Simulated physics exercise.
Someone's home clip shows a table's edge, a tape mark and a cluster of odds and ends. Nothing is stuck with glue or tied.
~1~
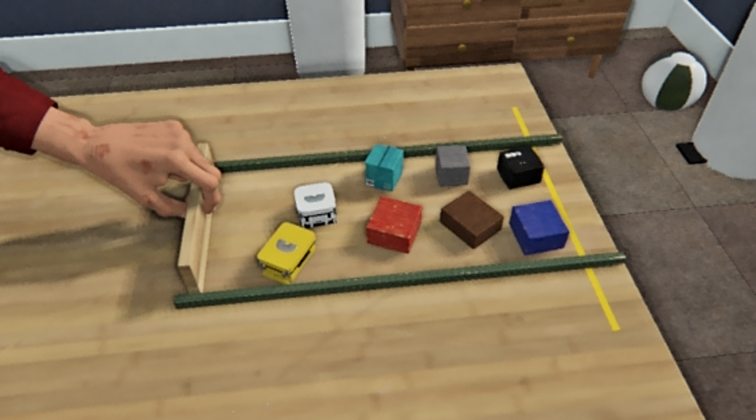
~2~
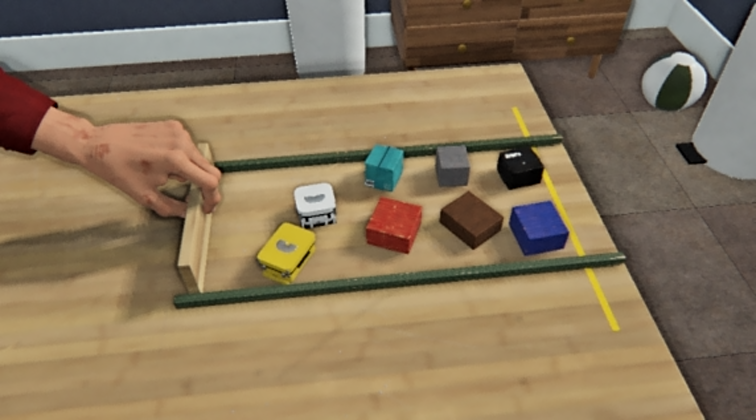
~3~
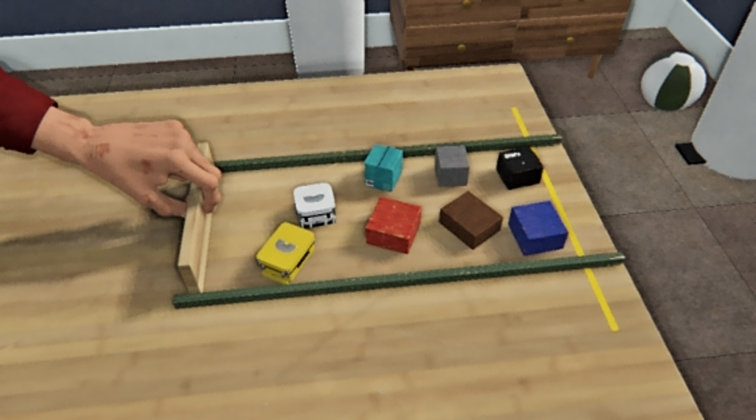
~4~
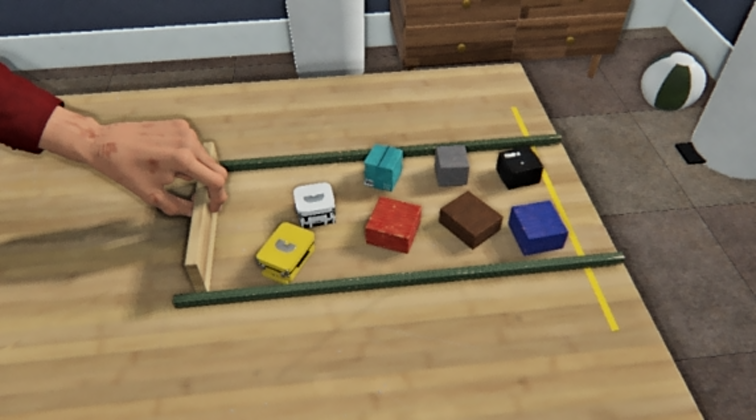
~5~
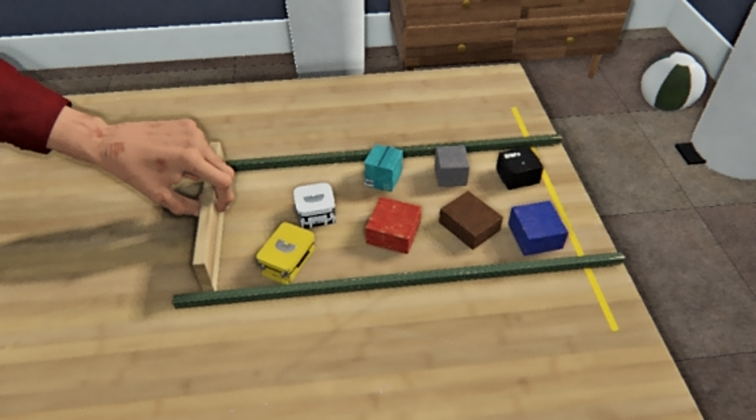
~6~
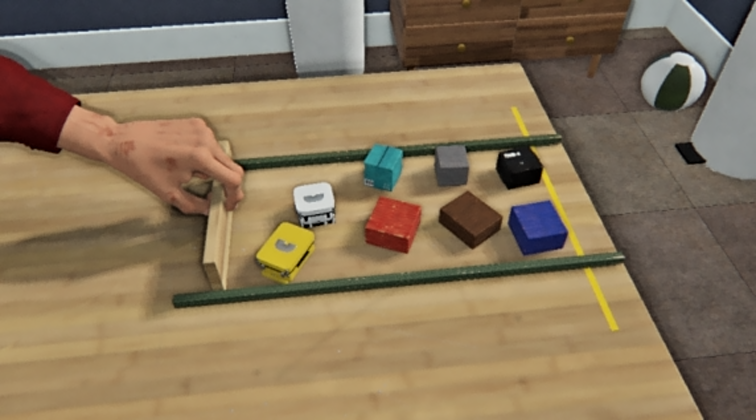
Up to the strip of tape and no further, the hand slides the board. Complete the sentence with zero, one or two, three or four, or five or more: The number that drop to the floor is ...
The number that drop to the floor is five or more.
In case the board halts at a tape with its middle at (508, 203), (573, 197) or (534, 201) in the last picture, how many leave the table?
Per try: 2; 5; 3.
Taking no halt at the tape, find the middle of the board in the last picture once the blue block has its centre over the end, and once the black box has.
Estimated middle: (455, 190), and (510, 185) for the other.
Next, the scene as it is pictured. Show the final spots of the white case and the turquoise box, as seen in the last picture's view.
White case: (571, 184); turquoise box: (555, 150).
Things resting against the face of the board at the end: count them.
The figure is 3.
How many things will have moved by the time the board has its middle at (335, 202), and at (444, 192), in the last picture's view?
At that stage 3; at the next, 7.
Soon after, none off yet; black box at rest near (519, 168); blue block at rest near (537, 227); brown block at rest near (470, 219).
Then, none off yet; black box at rest near (520, 167); blue block moved about its own width near (602, 227); brown block moved well along near (555, 219).
By the end, the number that fall off is five or more; fallen, red block, grey block, brown block, blue block and black box.
